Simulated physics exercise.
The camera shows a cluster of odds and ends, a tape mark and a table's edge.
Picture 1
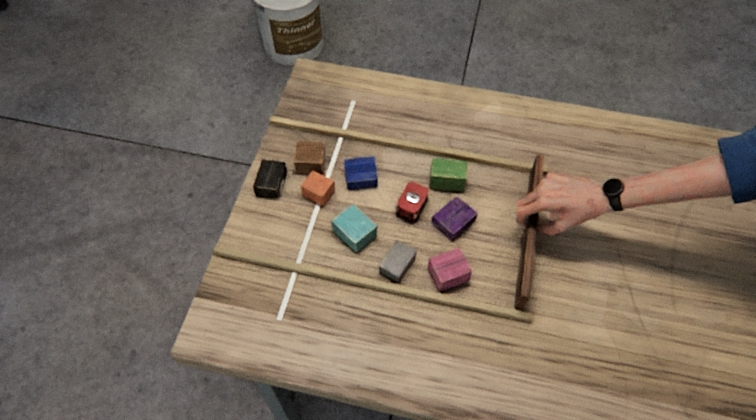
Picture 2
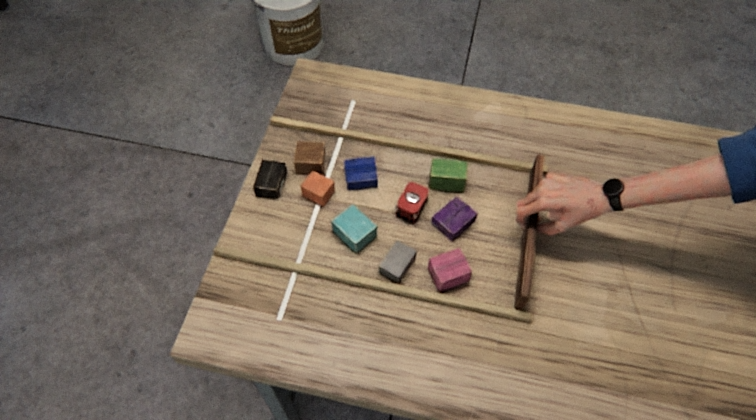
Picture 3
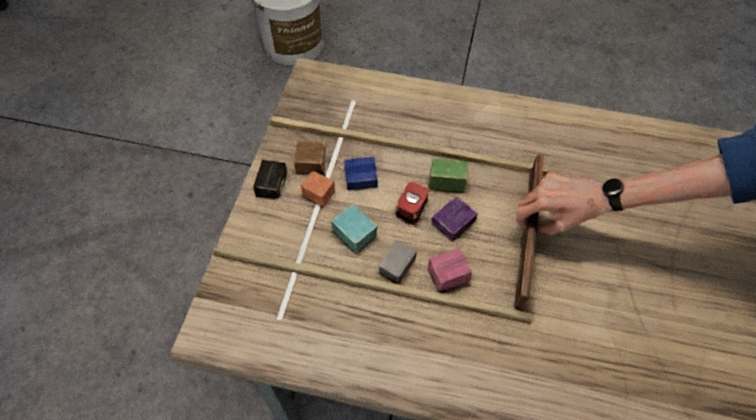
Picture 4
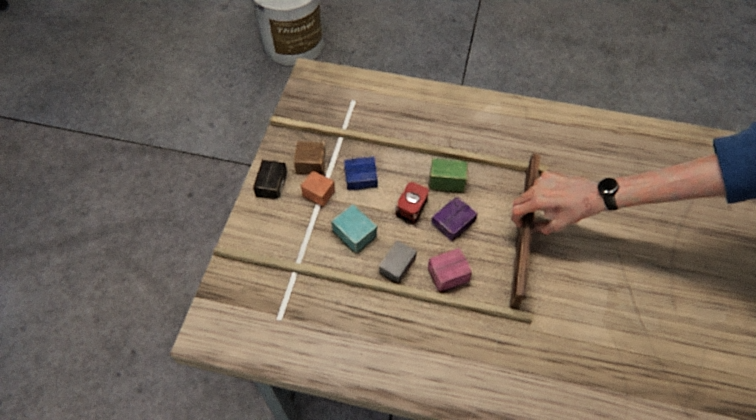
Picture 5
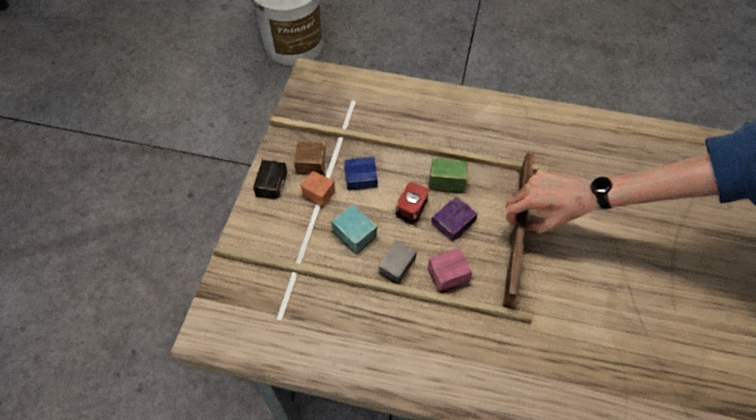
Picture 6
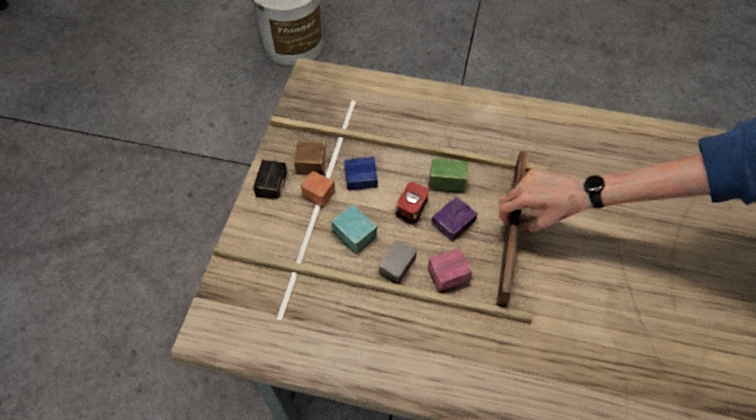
The clip opens on a wooden table where colourful small blocks and a red case lie scattered between two thin rails, some near a white tape line. A hand wearing a dark watch grips an upright board at the right, then slides it slightly left, while the scattered objects stay still.
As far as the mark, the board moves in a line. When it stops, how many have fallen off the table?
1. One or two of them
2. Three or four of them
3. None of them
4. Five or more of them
Option 1: One or two of them.
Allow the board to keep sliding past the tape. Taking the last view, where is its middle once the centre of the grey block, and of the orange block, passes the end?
Grey block: (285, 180); orange block: (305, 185).
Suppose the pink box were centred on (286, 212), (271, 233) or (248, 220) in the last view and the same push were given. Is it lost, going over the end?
Try by try, it stays put, then stays put, then stays put.
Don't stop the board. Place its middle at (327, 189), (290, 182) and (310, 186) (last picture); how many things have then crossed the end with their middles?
The numbers are 1, 4 and 2.
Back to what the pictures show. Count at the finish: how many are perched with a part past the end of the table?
1 is the number.
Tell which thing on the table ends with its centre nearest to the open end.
The brown block.
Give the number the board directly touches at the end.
The number is 3.
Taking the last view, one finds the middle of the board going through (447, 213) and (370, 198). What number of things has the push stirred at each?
The counts are 5 and 9.
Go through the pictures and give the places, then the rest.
The first picture shows black box (270, 179); brown block (310, 158); orange block (318, 188); board (530, 229); tape (321, 197).
The second picture shows brown block (310, 158); turquoise block (355, 228).
The third picture shows orange block (318, 188); red case (412, 203).
The fourth picture shows black box (271, 179); pink box (449, 270).
The fifth picture shows brown block (310, 158); green block (448, 175).
The sixth picture shows black box (271, 179); brown block (310, 158); orange block (318, 188); board (512, 226); tape (321, 197).
Soon after, none off yet; black box at rest near (271, 179); brown block at rest near (310, 158); orange block at rest near (318, 188).
At rest, the number that fall off is one or two; fallen, black box.
